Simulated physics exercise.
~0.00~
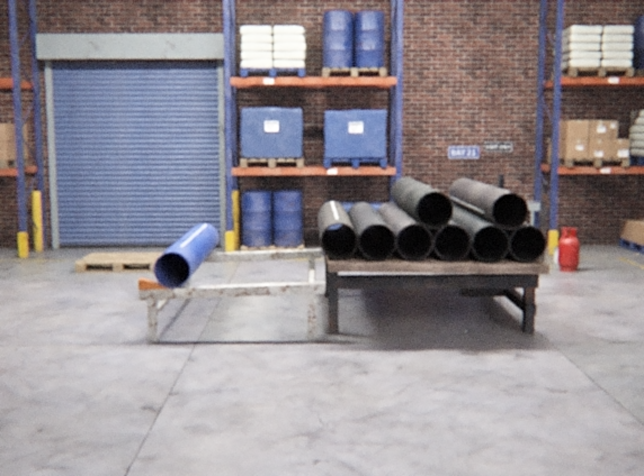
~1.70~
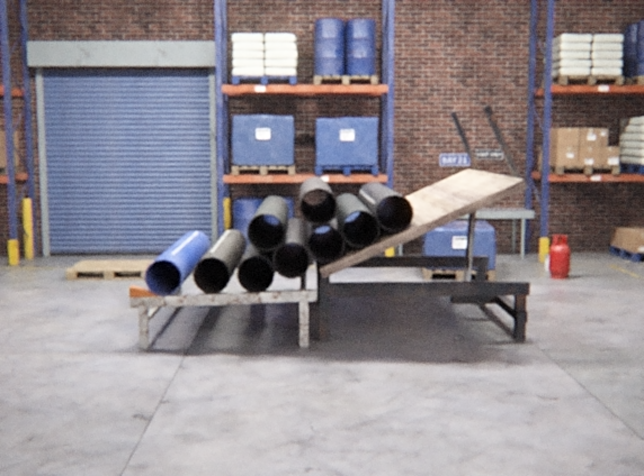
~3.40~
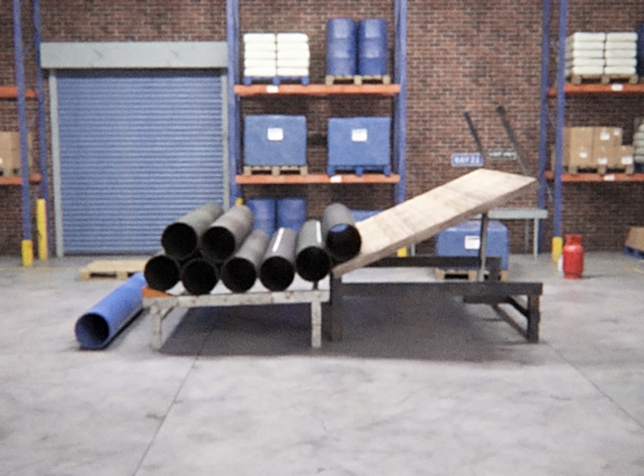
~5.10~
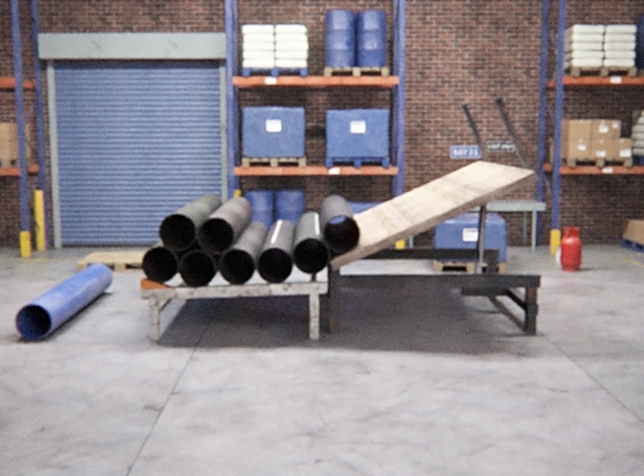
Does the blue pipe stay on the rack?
No, the blue pipe goes over the stop at the left end of the rack and ends up on the floor.
